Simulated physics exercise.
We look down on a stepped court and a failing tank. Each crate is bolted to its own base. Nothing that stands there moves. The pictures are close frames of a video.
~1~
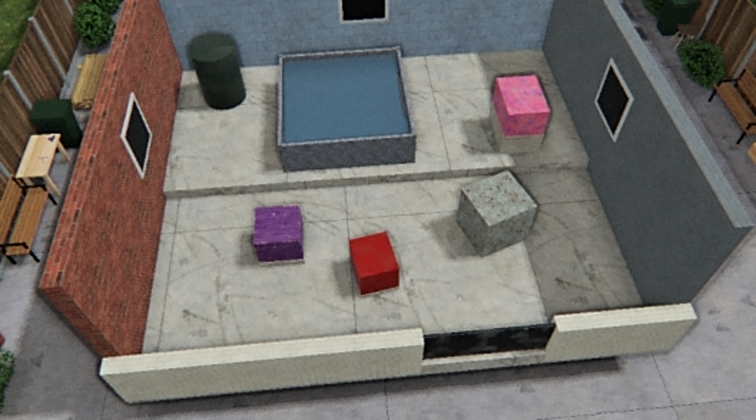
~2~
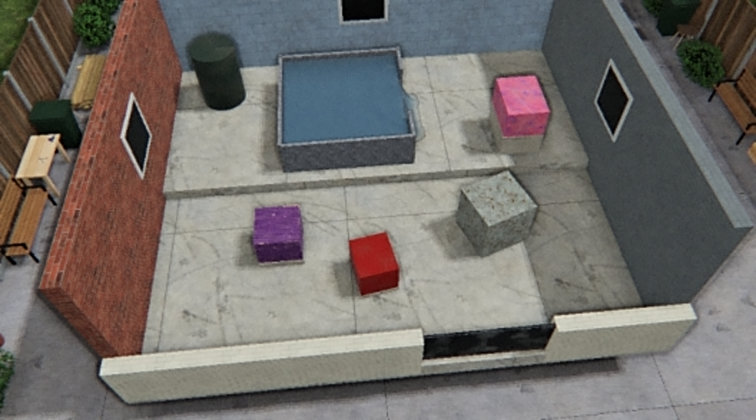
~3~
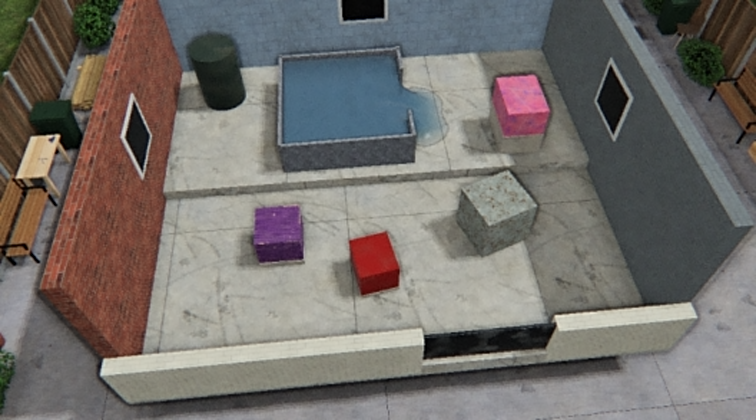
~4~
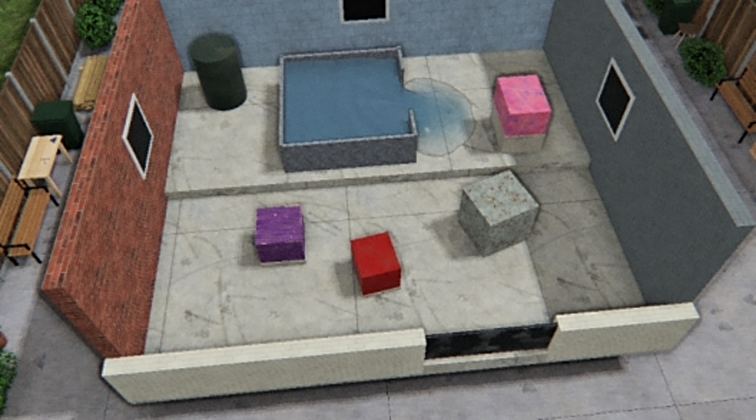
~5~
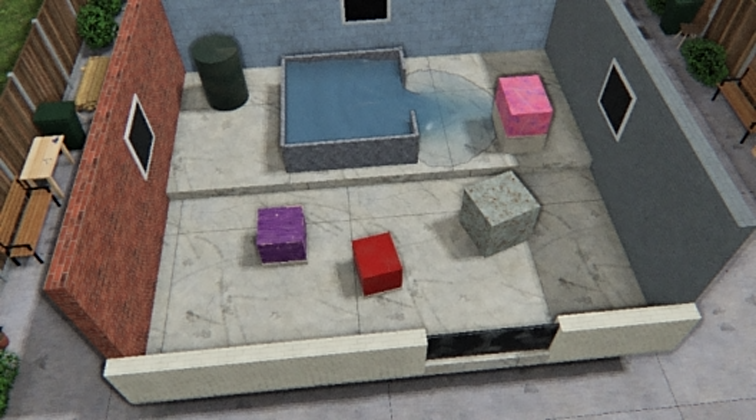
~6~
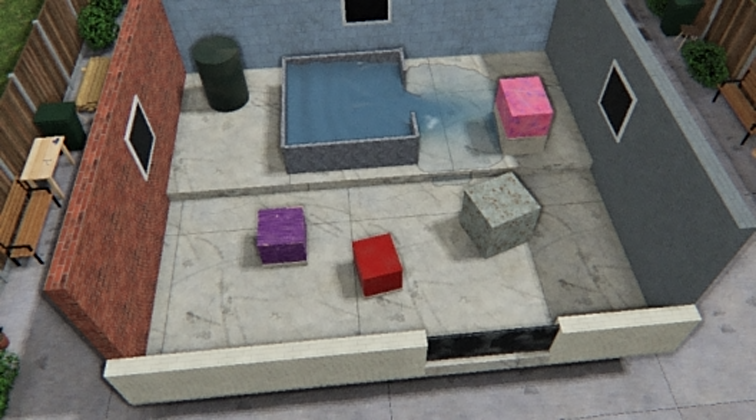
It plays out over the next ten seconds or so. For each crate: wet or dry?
In the end: The red crate gets wet; the purple crate stays dry; the pink crate stays dry.
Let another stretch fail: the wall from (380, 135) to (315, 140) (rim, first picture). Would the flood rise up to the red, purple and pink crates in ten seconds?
Then: The red crate is topped, the purple crate is topped, the pink crate stays dry.
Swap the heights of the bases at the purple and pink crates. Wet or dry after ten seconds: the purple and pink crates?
Then: Purple remains dry; pink is topped.
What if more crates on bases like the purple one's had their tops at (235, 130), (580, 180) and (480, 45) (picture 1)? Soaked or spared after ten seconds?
One after the other: Stays dry, is wetted, is soaked.
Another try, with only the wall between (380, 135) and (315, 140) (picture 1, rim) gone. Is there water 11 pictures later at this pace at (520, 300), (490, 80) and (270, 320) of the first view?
In that order: Covered, no water, flooded.
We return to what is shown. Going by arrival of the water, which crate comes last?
Last comes the purple crate.
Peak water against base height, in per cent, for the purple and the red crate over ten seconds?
About 70 and 160 per cent.
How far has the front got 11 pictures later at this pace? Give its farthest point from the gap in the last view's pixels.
Roughly at (602, 283).
A moment on, water covers 20 % of the floor; the red crate not reached, the purple crate not reached, the pink crate water round its plinth.
Next, water covers 30 % of the floor; the red crate not reached, the purple crate not reached, the pink crate water round its plinth.
Then, water covers 45 % of the floor; the red crate water round its plinth, the purple crate water round its plinth, the pink crate water round its plinth.
Later, water covers 70 % of the floor; the red crate water round its plinth, the purple crate water round its plinth, the pink crate water round its plinth.
In the end, water covers 95 % of the floor; the red crate was topped, the purple crate stayed above the water, the pink crate stayed above the water.
